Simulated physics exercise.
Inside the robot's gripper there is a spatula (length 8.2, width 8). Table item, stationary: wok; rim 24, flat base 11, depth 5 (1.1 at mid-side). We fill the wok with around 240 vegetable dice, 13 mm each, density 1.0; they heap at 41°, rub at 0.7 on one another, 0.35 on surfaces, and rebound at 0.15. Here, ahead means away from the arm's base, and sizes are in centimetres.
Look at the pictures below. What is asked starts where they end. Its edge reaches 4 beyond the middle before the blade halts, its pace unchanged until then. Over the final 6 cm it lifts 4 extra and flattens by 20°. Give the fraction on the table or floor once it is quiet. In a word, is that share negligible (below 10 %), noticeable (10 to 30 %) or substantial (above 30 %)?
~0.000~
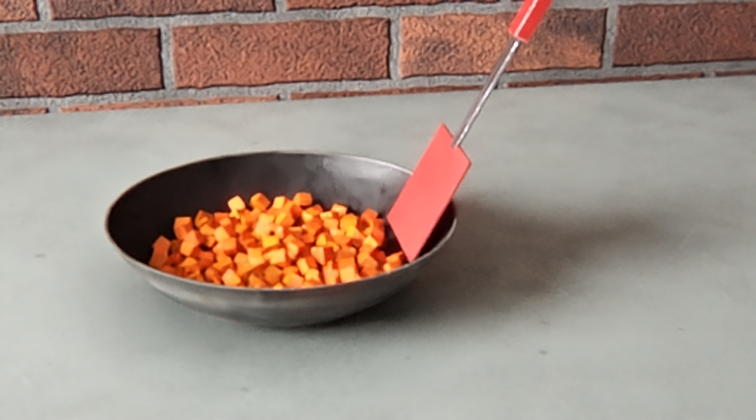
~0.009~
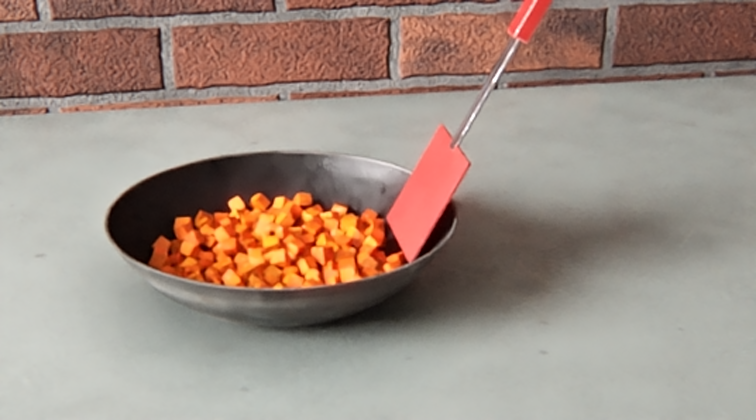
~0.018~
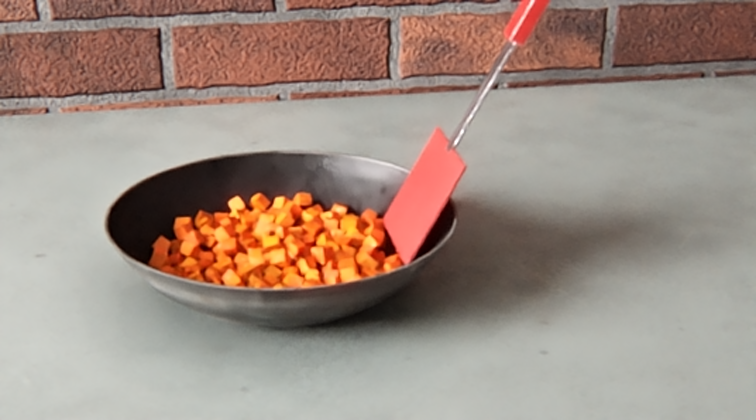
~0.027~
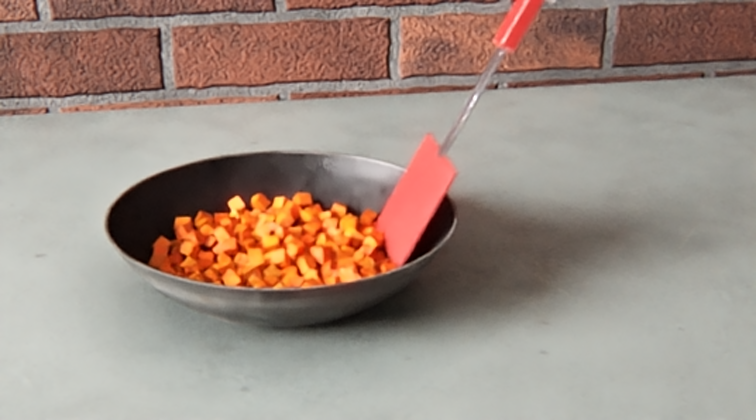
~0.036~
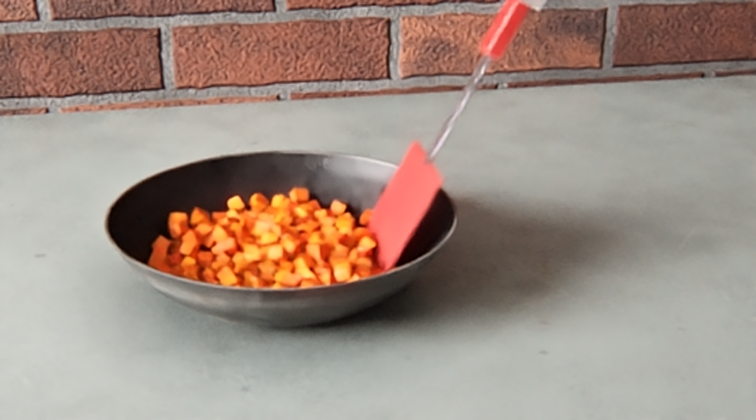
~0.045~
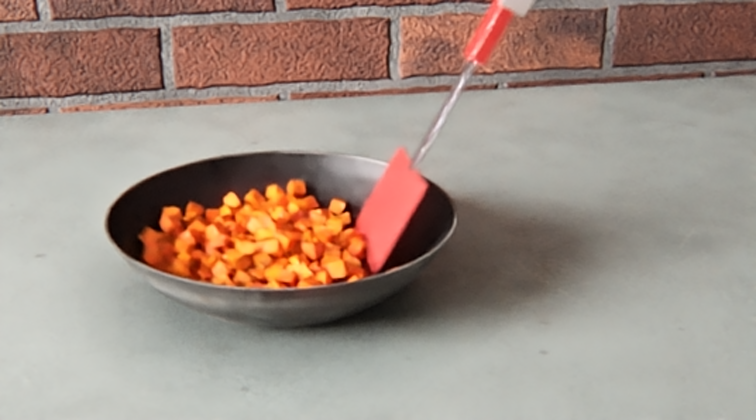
In a word, noticeable.
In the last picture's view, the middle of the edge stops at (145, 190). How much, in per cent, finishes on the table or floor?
55 %, roughly.
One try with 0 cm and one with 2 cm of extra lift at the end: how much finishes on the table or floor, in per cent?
Roughly 20 per cent, then 15 per cent.
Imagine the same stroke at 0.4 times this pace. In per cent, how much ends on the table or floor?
5 %.
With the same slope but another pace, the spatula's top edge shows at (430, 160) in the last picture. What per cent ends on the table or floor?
5 %.
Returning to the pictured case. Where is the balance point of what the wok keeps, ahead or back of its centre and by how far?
5.0 cm ahead.
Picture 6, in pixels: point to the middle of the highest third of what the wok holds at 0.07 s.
Roughly pixel (222, 244).
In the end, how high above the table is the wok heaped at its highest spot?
Near 6.0 centimetres high.
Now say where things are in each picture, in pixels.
In the first frame, spatula top edge at (456, 143), sloping 61°; upper third of the load around (275, 246), from x 160 to 395, top at y 200; 240 in the wok.
In the second frame, spatula top edge at (456, 143), sloping 61°; upper third of the load around (275, 246), from x 160 to 395, top at y 200.
In the third frame, spatula top edge at (452, 146), sloping 61°; upper third of the load around (278, 246), from x 160 to 395, top at y 200.
In the fourth frame, spatula top edge at (442, 152), sloping 61°; upper third of the load around (278, 246), from x 160 to 395, top at y 200.
In the fifth frame, spatula top edge at (429, 160), sloping 61°; upper third of the load around (279, 245), from x 160 to 395, top at y 195.
In the sixth frame, spatula top edge at (413, 166), sloping 61°; upper third of the load around (271, 249), from x 150 to 390, top at y 190; 240 in the wok.
After 0.07 s, sloping 60°, highest piece 6 above the table; 240 in the wok.
After 0.09 s, sloping 54°, highest piece 8 above the table; 237 in the wok, 3 on the blade or in flight.
After 0.30 s, sloping 41°, highest piece 6 above the table; 195 in the wok, 41 on the table or floor, 4 on the blade or in flight.
After 1.35 s, sloping 41°, highest piece 6 above the table; 194 in the wok, 46 on the table or floor.
At rest, 194 in the wok, 46 on the table or floor. That is 19 % on the table or floor.
